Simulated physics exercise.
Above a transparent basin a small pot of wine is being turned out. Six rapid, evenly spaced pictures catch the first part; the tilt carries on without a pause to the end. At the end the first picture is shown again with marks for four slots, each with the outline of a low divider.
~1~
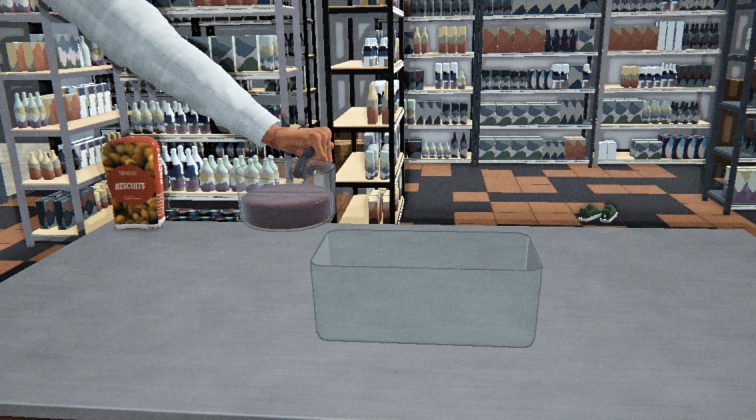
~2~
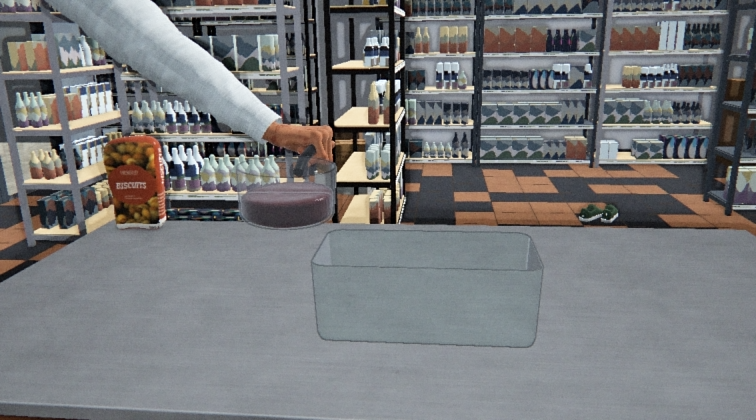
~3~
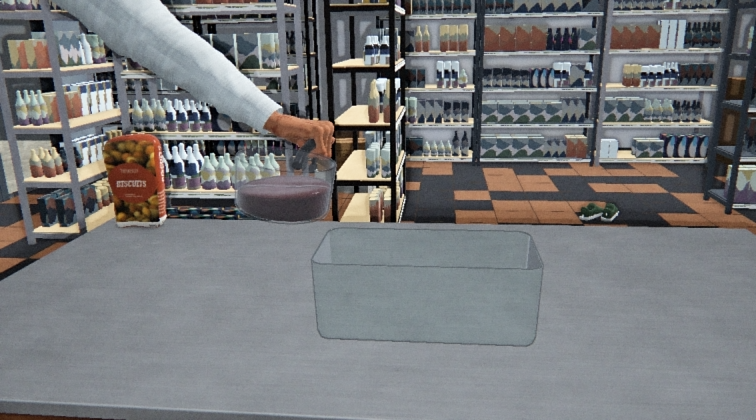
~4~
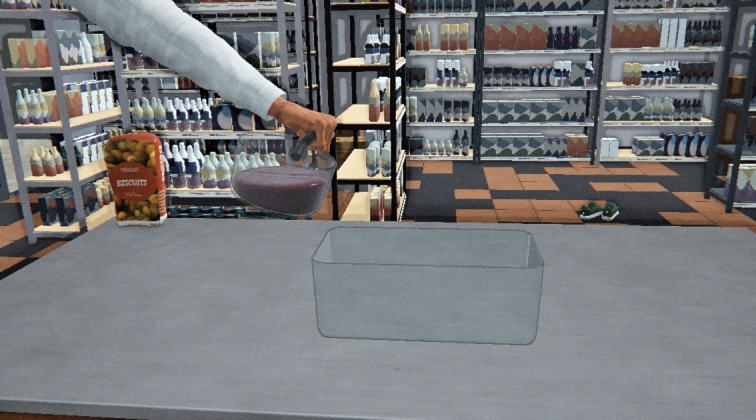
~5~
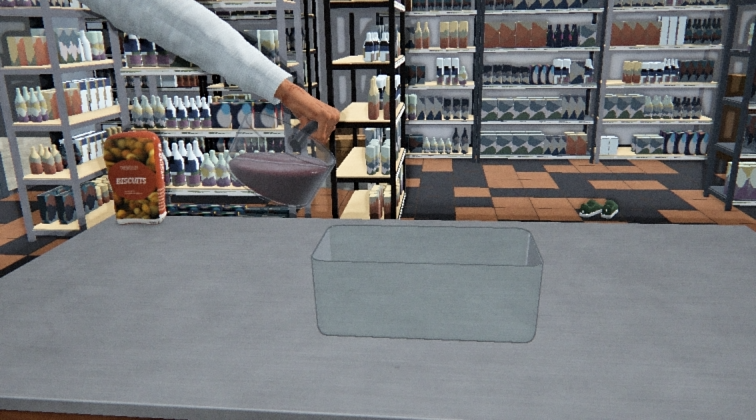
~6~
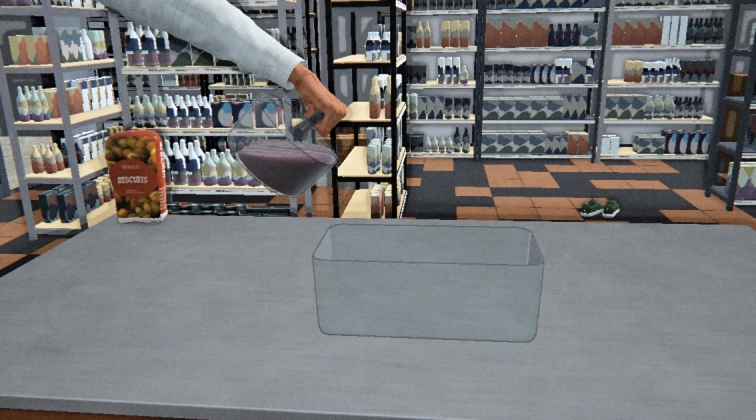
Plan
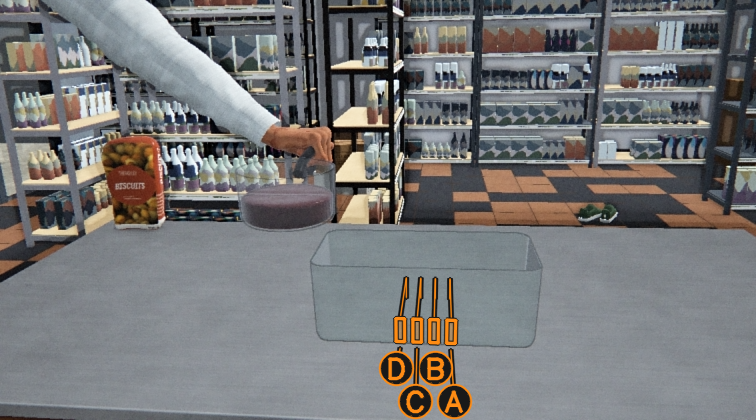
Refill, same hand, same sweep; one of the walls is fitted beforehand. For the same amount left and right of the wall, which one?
Place D.
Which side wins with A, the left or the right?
The left side.
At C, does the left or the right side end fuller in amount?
The left one.
In orange, A at (450, 349); B at (433, 349); C at (416, 348); D at (400, 348).
For place A, about 89 % ends left of the wall and 10 % right of it.
For place B, about 92 % ends left of the wall and 7 % right of it.
For place C, about 90 % ends left of the wall and 8 % right of it.
For place D, about 46 % ends left of the wall and 52 % right of it.
